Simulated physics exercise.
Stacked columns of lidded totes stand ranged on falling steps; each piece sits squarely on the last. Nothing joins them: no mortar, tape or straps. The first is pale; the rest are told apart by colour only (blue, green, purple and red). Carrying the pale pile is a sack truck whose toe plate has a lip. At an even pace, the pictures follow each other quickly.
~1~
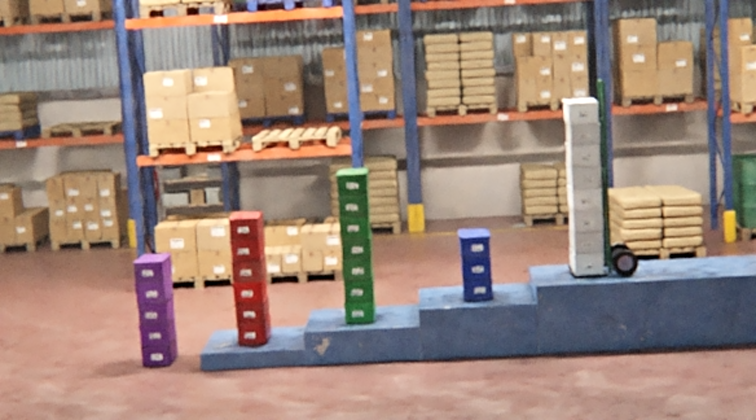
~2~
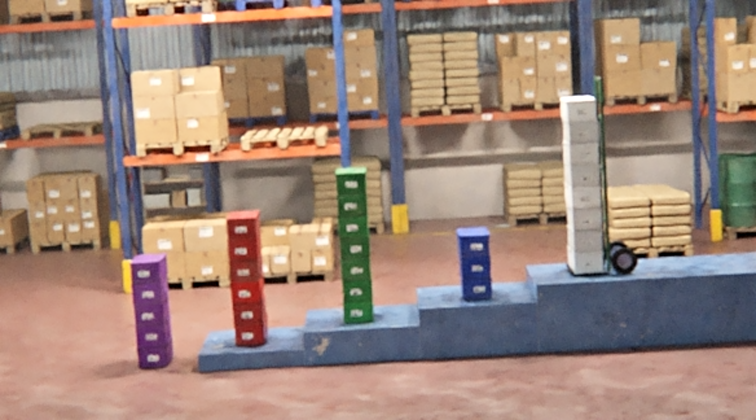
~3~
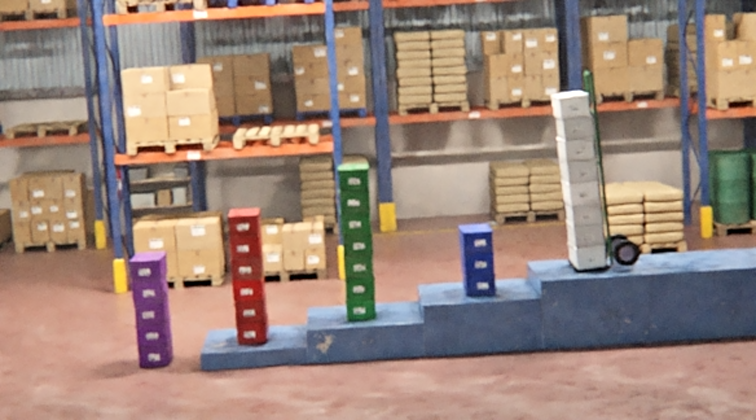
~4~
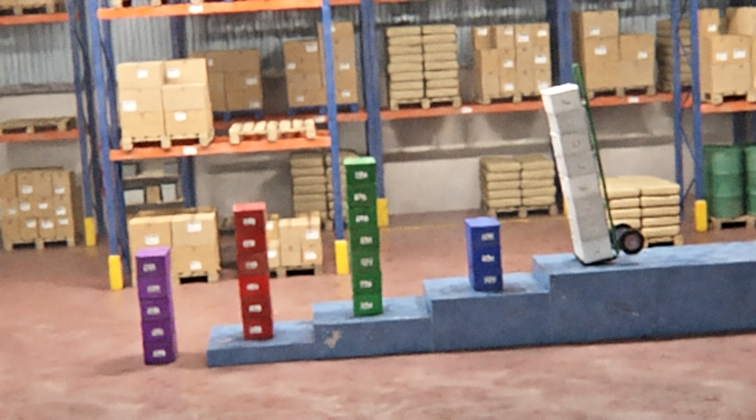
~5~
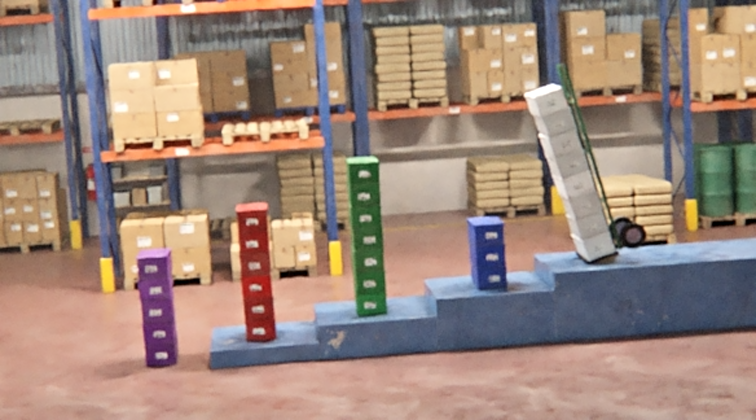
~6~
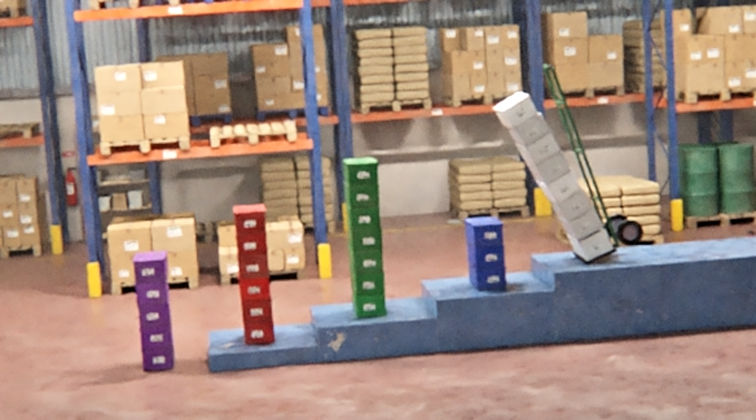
In a warehouse with racks of boxes and pallets behind, a gently shifting camera looks from the front across blue steps descending leftward. Purple, red, green and blue stacks stand left to right, the purple on the floor, with a taller white stack against a green hand truck on the top level. Upright at first, the white stack and hand truck lean steadily leftward to a clear slant, while the coloured stacks stay put.
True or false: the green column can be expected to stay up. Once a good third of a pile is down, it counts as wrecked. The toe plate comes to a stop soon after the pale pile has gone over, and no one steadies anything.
True.
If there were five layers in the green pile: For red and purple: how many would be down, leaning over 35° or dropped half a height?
Once things settle, red has 0 down and purple has 0.
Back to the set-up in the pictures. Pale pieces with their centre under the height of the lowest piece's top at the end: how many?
Count: 7.
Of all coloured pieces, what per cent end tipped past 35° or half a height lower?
Near 0 in a hundred.
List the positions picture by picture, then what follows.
In the first picture (places mark the middle of the side facing us; the camera moves round a little), truck frame (604, 121) level; top green tote (352, 185); top blue tote (476, 247); the rest undisturbed.
Truck frame (602, 119) level; top green tote (351, 184), in the second picture.
Truck frame (596, 113) rocked barely, top of the pale pile leaning barely; top green tote (354, 180); the rest undisturbed, in the third picture.
Truck frame (588, 105) rocked a little, top of the pale pile leaning a little; top green tote (361, 174); the rest undisturbed, in the fourth picture.
Truck frame (576, 103) rocked clearly, top of the pale pile leaning clearly; top green tote (364, 173); the rest undisturbed, in the fifth picture.
Truck frame (566, 104) rocked clearly, top of the pale pile leaning clearly; top green tote (363, 174); top red tote (251, 223); the rest undisturbed, in the sixth picture.
Soon after the last picture, 7 of the pale pile down; none of the 7 green totes down (0 of 21 in all colours); top green tote unmoved.
A little later, 7 of the pale pile down; none of the 7 green totes down (0 of 21 in all colours); top green tote unmoved; top blue tote shifted a little.
At rest, 7 of the pale pile down; none of the 7 green totes down (0 of 21 in all colours); top green tote unmoved; top blue tote shifted half its height. As the last picture would show them, middles, top green tote near (359, 172), top blue tote near (476, 232).
